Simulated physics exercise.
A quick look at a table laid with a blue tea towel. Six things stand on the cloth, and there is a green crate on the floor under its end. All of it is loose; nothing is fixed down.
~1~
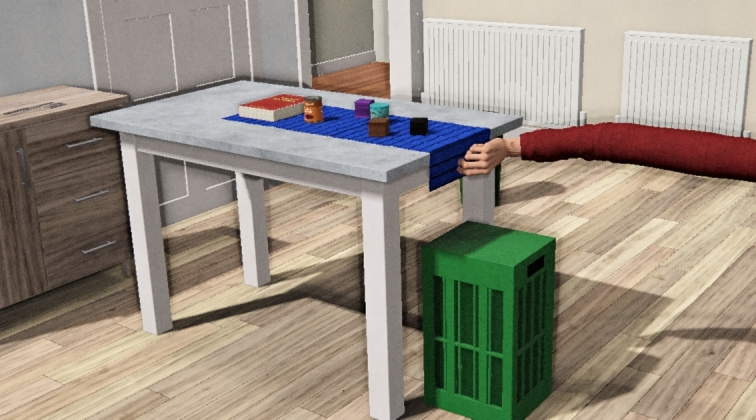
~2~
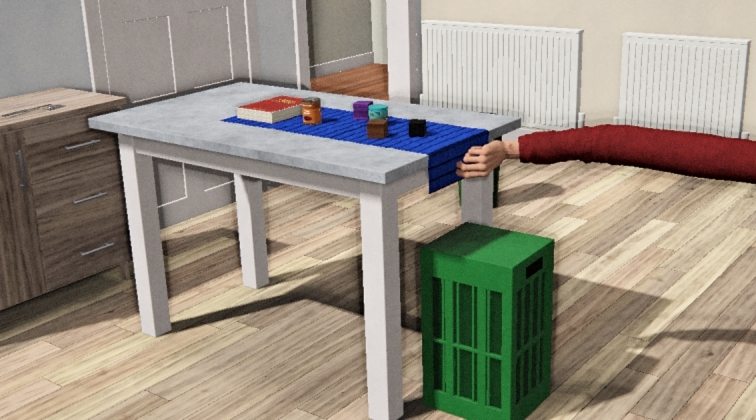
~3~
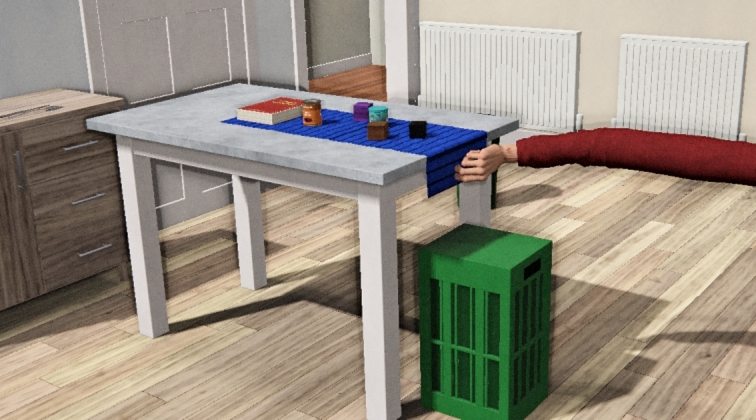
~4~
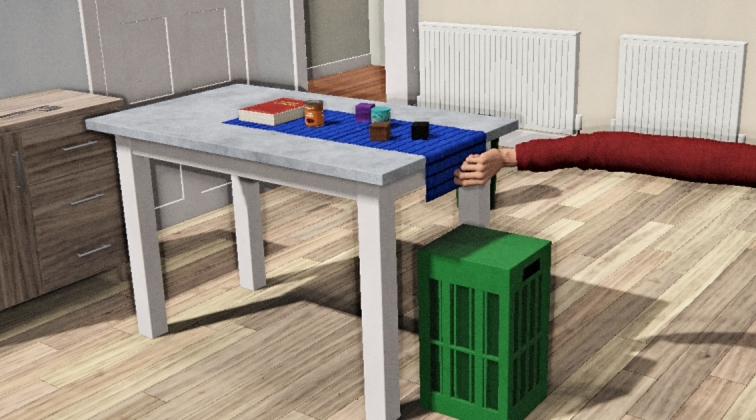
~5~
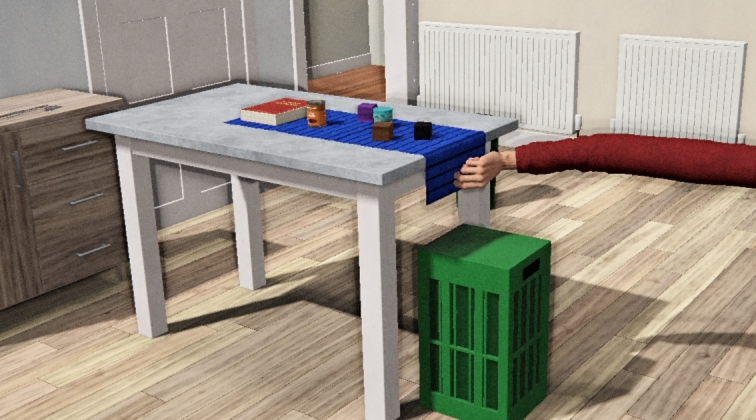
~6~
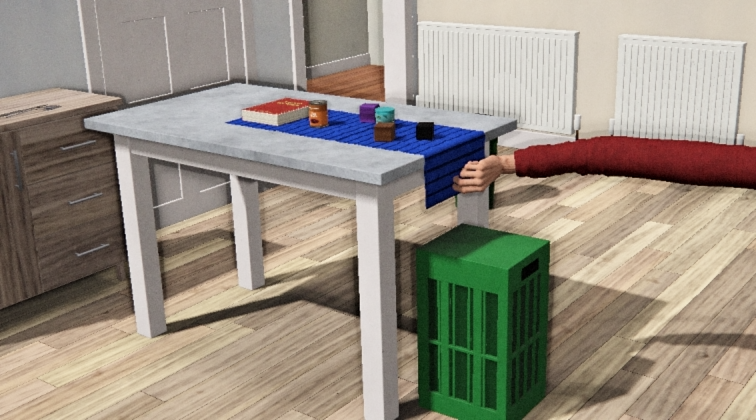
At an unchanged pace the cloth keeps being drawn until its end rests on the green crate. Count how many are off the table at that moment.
The number that falls is one.
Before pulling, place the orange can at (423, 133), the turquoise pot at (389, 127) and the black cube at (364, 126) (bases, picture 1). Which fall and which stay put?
Watch the orange can go down, the turquoise pot hang on and the black cube hang on.
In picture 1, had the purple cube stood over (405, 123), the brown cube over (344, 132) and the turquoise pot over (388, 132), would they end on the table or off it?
Of these three, the purple cube rides it out, the brown cube rides it out, the turquoise pot rides it out.
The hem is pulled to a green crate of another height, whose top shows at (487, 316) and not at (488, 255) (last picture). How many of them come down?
I'd say the number is 3.
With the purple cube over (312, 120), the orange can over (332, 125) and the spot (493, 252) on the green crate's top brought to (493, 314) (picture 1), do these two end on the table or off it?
As for the purple cube, it stays in place; as for the orange can, it stays in place.
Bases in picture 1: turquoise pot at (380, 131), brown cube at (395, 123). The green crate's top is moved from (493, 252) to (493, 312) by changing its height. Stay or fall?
The turquoise pot is lost, the brown cube is lost.
Early on, hem near (457, 218); all still up.
Midway, hem on the crate; black cube gone.
Finally, hem on the crate; black cube gone. The table loses one.
